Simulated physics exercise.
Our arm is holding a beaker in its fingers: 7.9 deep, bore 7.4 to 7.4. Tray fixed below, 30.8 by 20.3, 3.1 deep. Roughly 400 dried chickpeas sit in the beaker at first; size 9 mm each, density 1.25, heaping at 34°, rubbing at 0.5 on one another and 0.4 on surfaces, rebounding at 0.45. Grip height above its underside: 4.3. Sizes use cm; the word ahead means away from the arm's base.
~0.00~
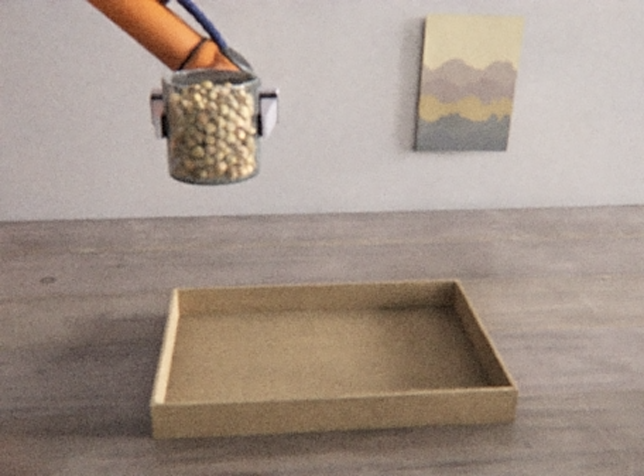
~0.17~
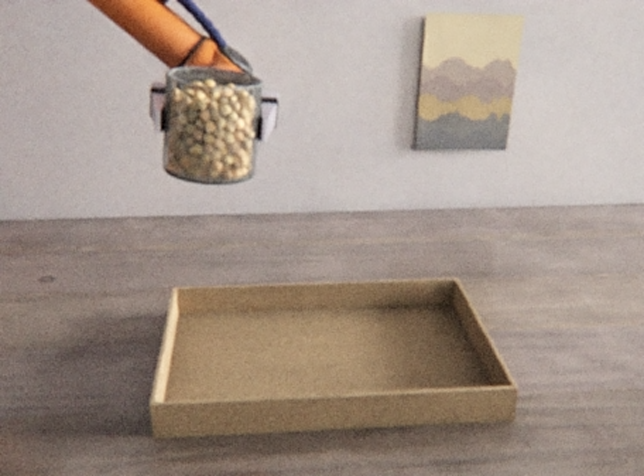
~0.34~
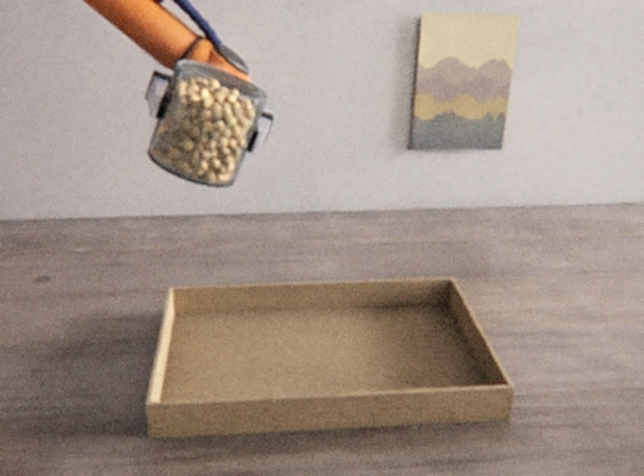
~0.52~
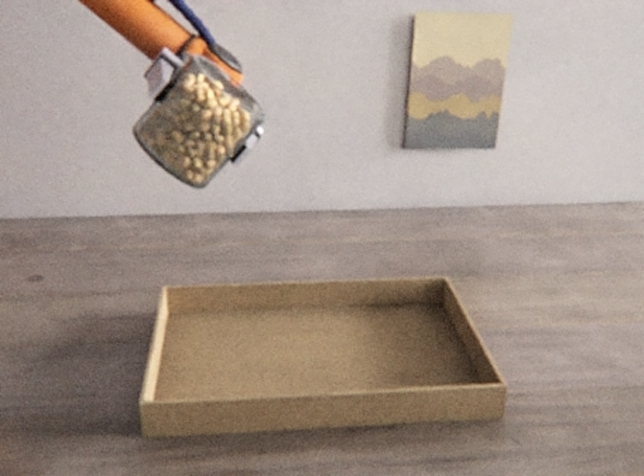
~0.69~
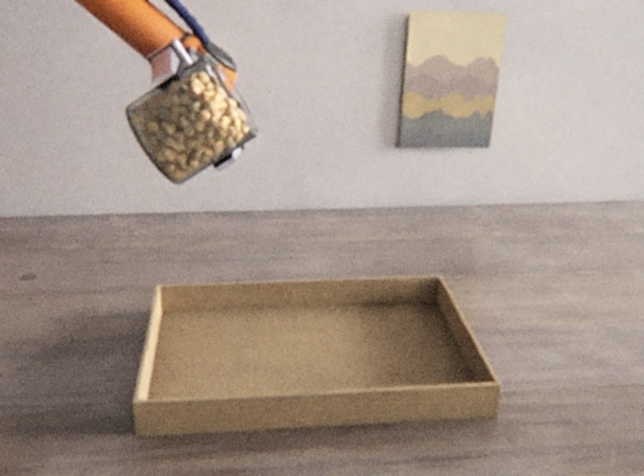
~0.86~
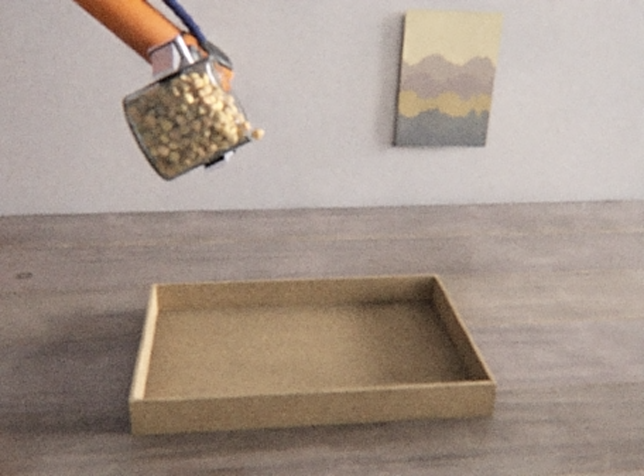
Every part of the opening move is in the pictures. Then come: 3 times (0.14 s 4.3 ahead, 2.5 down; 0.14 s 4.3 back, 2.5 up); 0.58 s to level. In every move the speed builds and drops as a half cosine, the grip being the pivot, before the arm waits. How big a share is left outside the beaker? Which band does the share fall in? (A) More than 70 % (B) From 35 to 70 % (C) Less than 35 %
Less than 35 % (C).
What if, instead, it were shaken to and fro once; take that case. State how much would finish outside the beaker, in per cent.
In that case, some 10 per cent.
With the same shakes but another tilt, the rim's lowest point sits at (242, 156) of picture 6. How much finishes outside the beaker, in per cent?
I'd put it at roughly 75 %.
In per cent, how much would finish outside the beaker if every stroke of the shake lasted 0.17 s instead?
It would be some 15 %.
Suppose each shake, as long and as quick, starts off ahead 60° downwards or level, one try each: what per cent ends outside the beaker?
You'd get about 10 per cent with the first setting and about 50 per cent with the second.
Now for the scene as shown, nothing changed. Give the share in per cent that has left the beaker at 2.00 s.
25 %.
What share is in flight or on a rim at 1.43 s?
It amounts to roughly 8 in a hundred.
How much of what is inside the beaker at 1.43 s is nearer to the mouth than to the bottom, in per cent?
Mouth half share: Roughly 40 %.
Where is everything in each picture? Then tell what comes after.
In the first frame, beaker middle at (213, 127), level; upper third of the load around (212, 108), from x 175 to 250, top at y 85; 399 in the beaker.
In the second frame, beaker middle at (212, 126), tilted 6° forward; upper third of the load around (213, 107), from x 170 to 250, top at y 85.
In the third frame, beaker middle at (206, 126), tilted 22° forward; upper third of the load around (205, 107), from x 160 to 250, top at y 85.
In the fourth frame, beaker middle at (199, 124), tilted 42° forward; upper third of the load around (196, 105), from x 145 to 245, top at y 80.
In the fifth frame, beaker middle at (192, 121), tilted 58° forward; upper third of the load around (187, 102), from x 140 to 240, top at y 80.
In the sixth frame, beaker middle at (188, 120), tilted 64° forward; upper third of the load around (182, 102), from x 135 to 255, top at y 80; 399 in the beaker.
After 1.43 s, tilted 64° forward, highest piece 26 above the table; 323 in the beaker, 45 in the tray, 31 in flight or on a rim.
After 2.00 s, tilted 31° forward, highest piece 27 above the table; 305 in the beaker, 93 in the tray, 1 on the table or floor.
After 2.48 s, level, highest piece 28 above the table; 305 in the beaker, 93 in the tray, 1 on the table or floor.
After 3.53 s, level, highest piece 28 above the table; 305 in the beaker, 93 in the tray, 1 on the table or floor.
At rest, 305 in the beaker, 93 in the tray, 1 on the table or floor. That is 24 % outside the beaker.
